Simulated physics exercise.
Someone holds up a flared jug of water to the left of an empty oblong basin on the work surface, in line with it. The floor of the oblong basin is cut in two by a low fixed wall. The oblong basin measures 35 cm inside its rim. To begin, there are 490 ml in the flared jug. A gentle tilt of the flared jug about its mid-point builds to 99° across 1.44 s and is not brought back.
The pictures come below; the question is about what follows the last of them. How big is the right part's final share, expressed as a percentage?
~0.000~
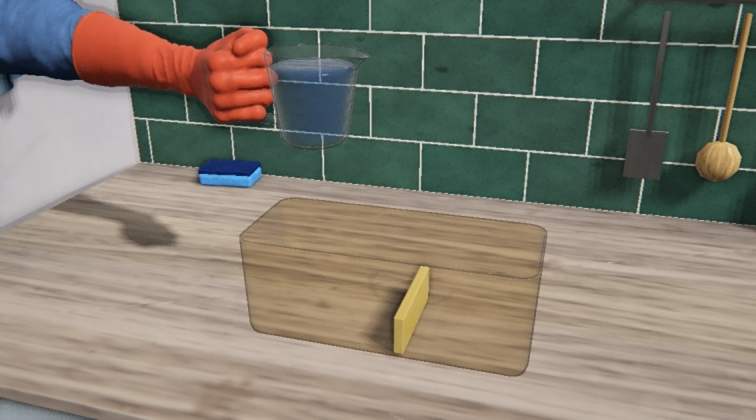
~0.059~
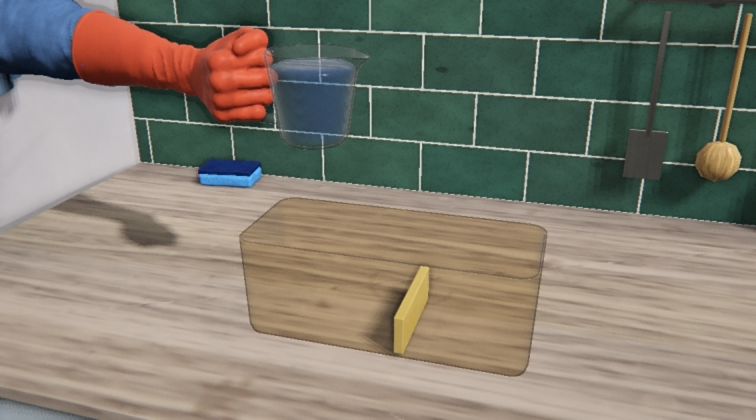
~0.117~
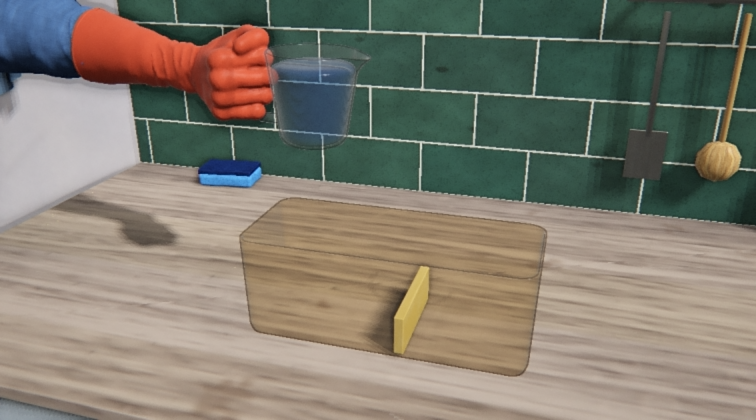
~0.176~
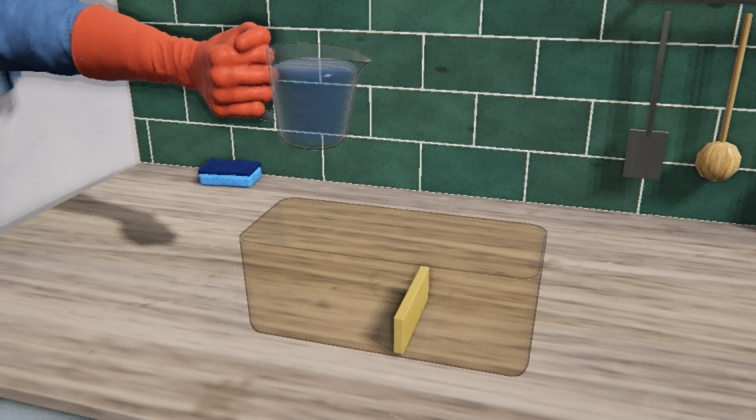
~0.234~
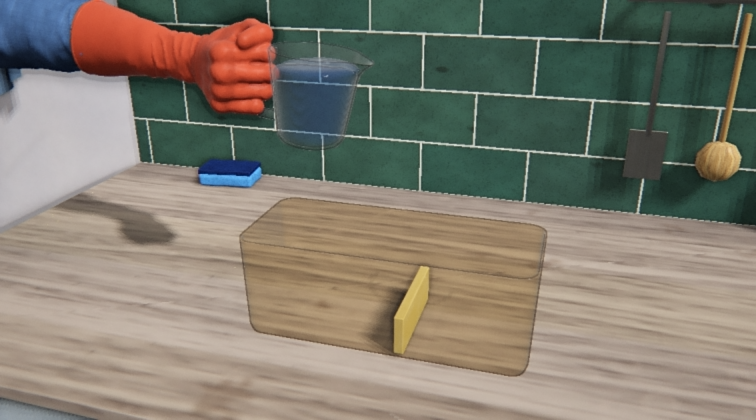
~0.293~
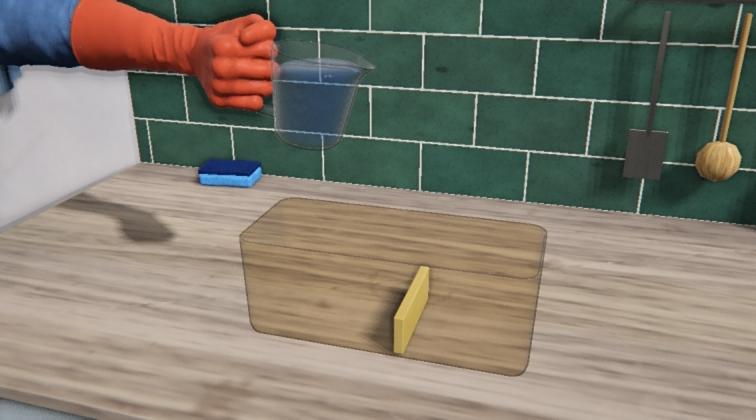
Some 77 per cent.
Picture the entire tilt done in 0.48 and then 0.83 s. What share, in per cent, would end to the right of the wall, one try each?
The first try gives around 70 percent, the second around 80 percent.
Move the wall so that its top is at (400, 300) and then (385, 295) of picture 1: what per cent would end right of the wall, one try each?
The first try gives 90 percent and the second 95 percent.
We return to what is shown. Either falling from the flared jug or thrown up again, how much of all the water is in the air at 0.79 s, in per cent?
Around 18 in a hundred.
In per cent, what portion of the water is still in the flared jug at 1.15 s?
Close to 24 percent of the total.
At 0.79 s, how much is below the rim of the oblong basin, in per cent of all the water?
The basin holds roughly 6 in a hundred parts at that moment.
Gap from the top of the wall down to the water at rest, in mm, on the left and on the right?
Noted: Left near 44 mm, right near 30 mm.
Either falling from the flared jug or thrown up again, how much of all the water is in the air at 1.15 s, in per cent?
About 20 % of the total.
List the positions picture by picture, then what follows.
In the first frame, tilt 0°; pouring edge (369, 56); surface from (276, 62) to (356, 67); the oblong basin's rim runs from (262, 218) to (543, 253); the wall's top is at (413, 292).
In the second frame, tilt 0°; pouring edge (370, 56); surface from (276, 62) to (356, 67).
In the third frame, tilt 2°; pouring edge (370, 58); surface from (277, 62) to (356, 68).
In the fourth frame, tilt 4°; pouring edge (372, 60); surface from (277, 63) to (358, 69).
In the fifth frame, tilt 6°; pouring edge (374, 63); surface from (279, 63) to (361, 69).
In the sixth frame, tilt 10°; pouring edge (376, 68); surface from (280, 64) to (364, 70).
After 0.79 s the tilt is 57° and 77 per cent is still to pour, 0 is left of the wall and 6 right of it.
After 1.15 s the tilt is 89° and 24 per cent is still to pour, 3 is left of the wall and 54 right of it.
After 1.53 s the tilt is 99° and 1 per cent is still to pour, 20 is left of the wall and 77 right of it.
After 1.94 s the tilt is 99° and 0 per cent is still to pour, 22 is left of the wall and 77 right of it.
In the end 22 per cent lies left of the wall, 77 right of it and 1 outside.
